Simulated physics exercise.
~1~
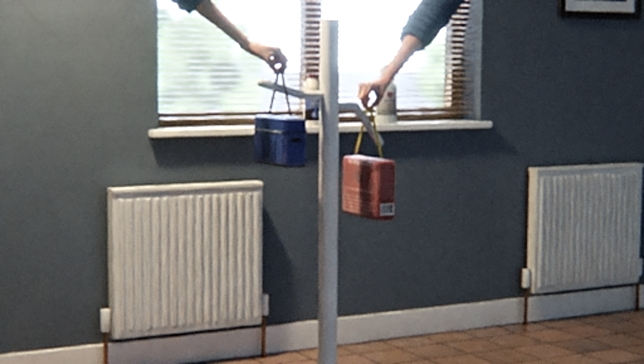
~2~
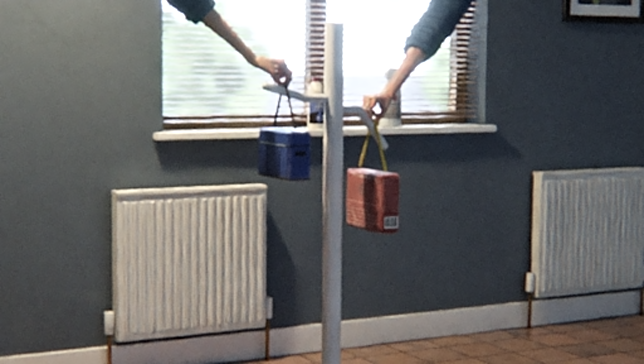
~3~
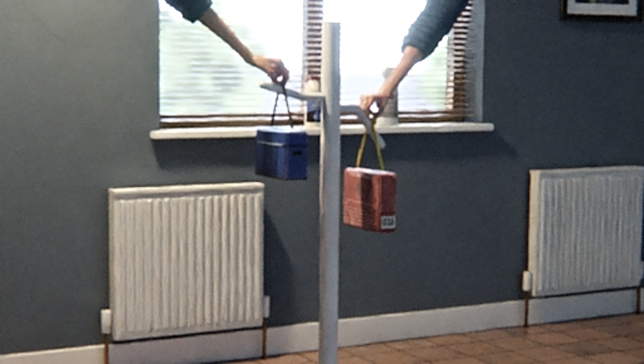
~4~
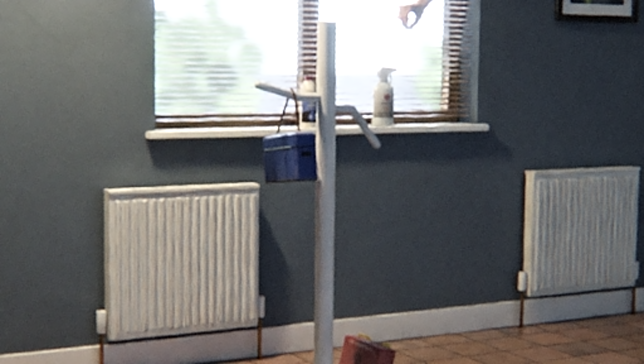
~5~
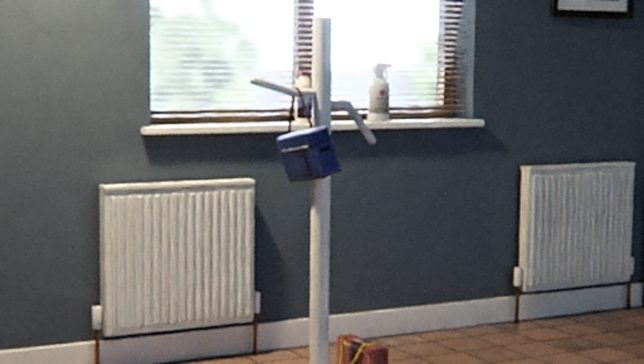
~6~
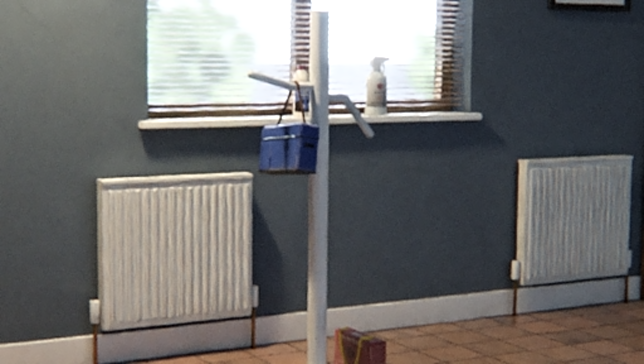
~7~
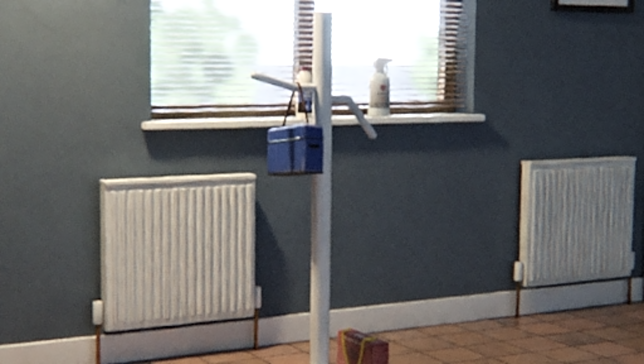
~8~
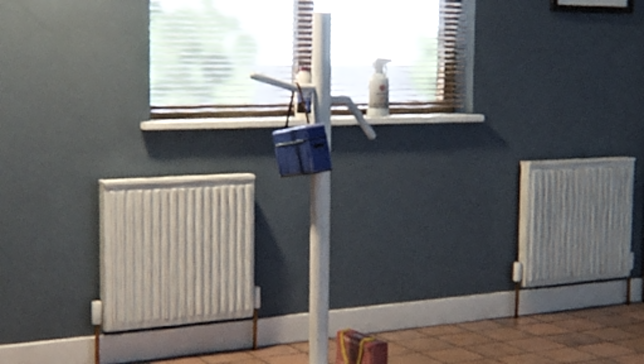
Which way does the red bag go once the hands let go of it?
The red bag moves down, dropping from the stand to the floor.
